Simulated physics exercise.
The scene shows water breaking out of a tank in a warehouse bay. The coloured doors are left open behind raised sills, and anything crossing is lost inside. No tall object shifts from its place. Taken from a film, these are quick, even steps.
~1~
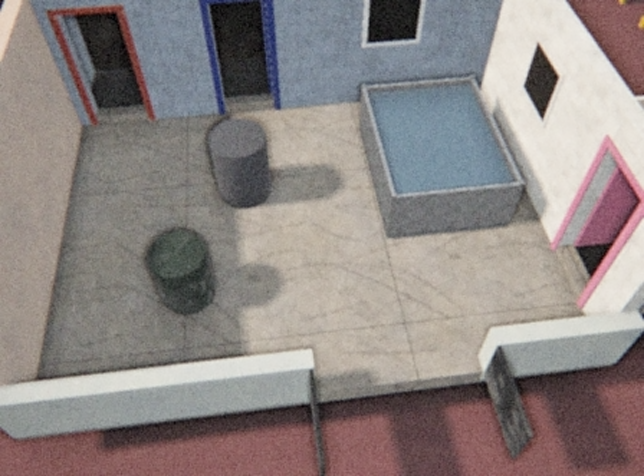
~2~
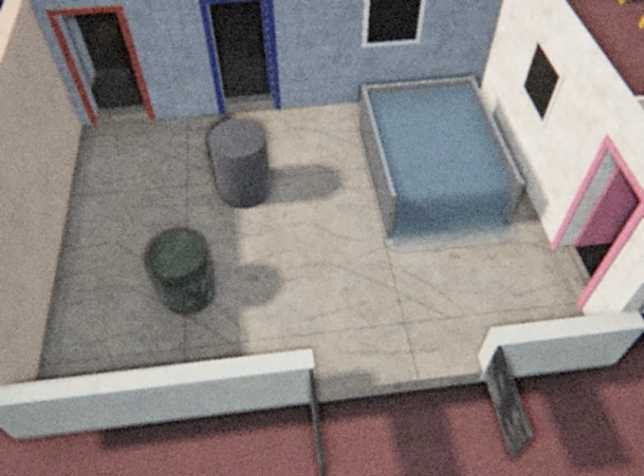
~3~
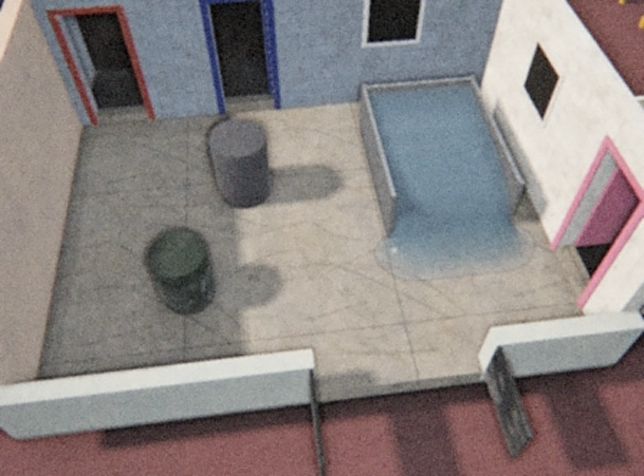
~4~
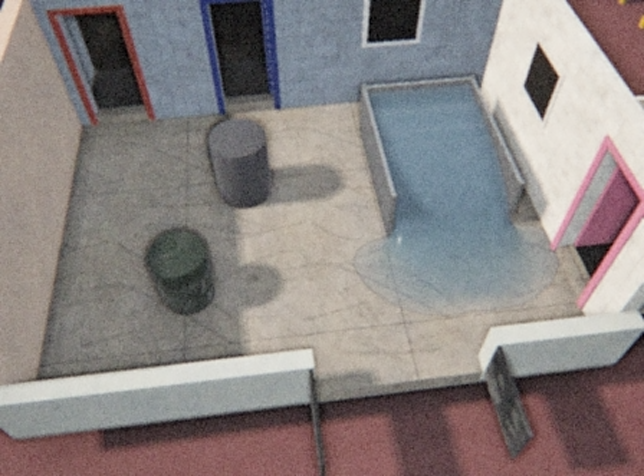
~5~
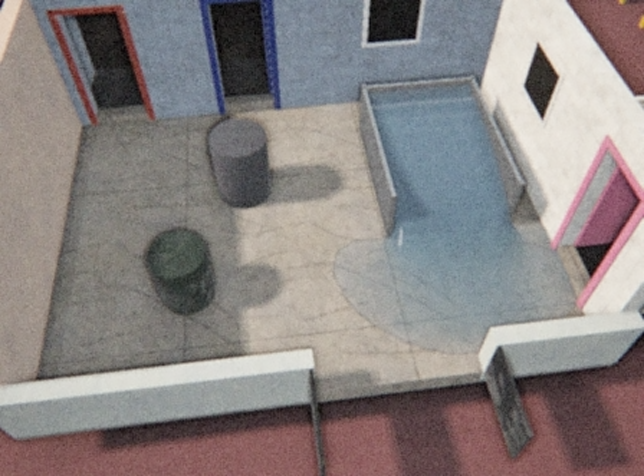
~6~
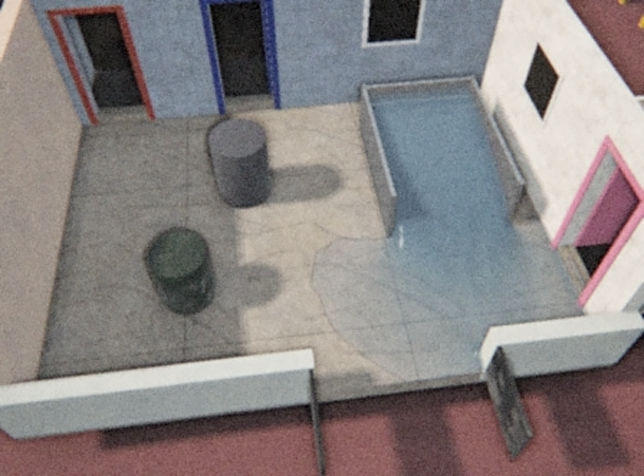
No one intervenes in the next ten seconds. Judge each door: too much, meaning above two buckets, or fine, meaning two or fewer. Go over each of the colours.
Red door: Fine, pink door: Too much, blue door: Fine.
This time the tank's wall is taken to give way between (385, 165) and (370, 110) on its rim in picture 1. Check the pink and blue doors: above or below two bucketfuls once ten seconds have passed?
As it turns out, the pink door falls short while the blue door tops the limit.
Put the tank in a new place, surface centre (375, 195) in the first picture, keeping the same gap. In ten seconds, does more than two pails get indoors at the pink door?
Taking them in turn: The pink door stays within the limit.
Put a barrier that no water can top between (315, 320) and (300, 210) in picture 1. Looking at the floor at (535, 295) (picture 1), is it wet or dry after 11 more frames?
There: Awash.
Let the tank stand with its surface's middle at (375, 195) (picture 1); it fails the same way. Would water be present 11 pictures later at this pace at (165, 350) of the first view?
At that place: Wet.
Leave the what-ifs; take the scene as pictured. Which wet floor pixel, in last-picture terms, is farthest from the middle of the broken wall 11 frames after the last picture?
Point: (163, 393) in the last picture's pixels.
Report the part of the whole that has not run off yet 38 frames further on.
Estimate: 52 per cent.
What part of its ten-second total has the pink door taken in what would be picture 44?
My guess is about 100 %.
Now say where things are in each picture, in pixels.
The first frame shows still water in the water tank at (436, 135).
In the second frame, the front is at (513, 227), out from the gap at (451, 215).
In the third frame, water pours out at (450, 218) and has run to (528, 245).
In the fourth frame, water pours out at (450, 219) and has run to (551, 269).
In the fifth frame, water pours out at (449, 220) and has run to a hidden place.
In the sixth frame, the front is at a hidden place, out from the gap at (449, 220).
A moment on, water covers 25 % of the floor; the red door not reached, the pink door under two buckets in, the blue door not reached.
Next, water covers 25 % of the floor; the red door not reached, the pink door far over two buckets in, the blue door not reached.
Then, water covers 40 % of the floor; the red door not reached, the pink door far over two buckets in, the blue door not reached.
Later, water covers 65 % of the floor; the red door not reached, the pink door far over two buckets in, the blue door wet at the sill, nothing in.
In the end, water covers 90 % of the floor; the red door wet at the sill, nothing in, the pink door far over two buckets in, the blue door wet at the sill, nothing in.
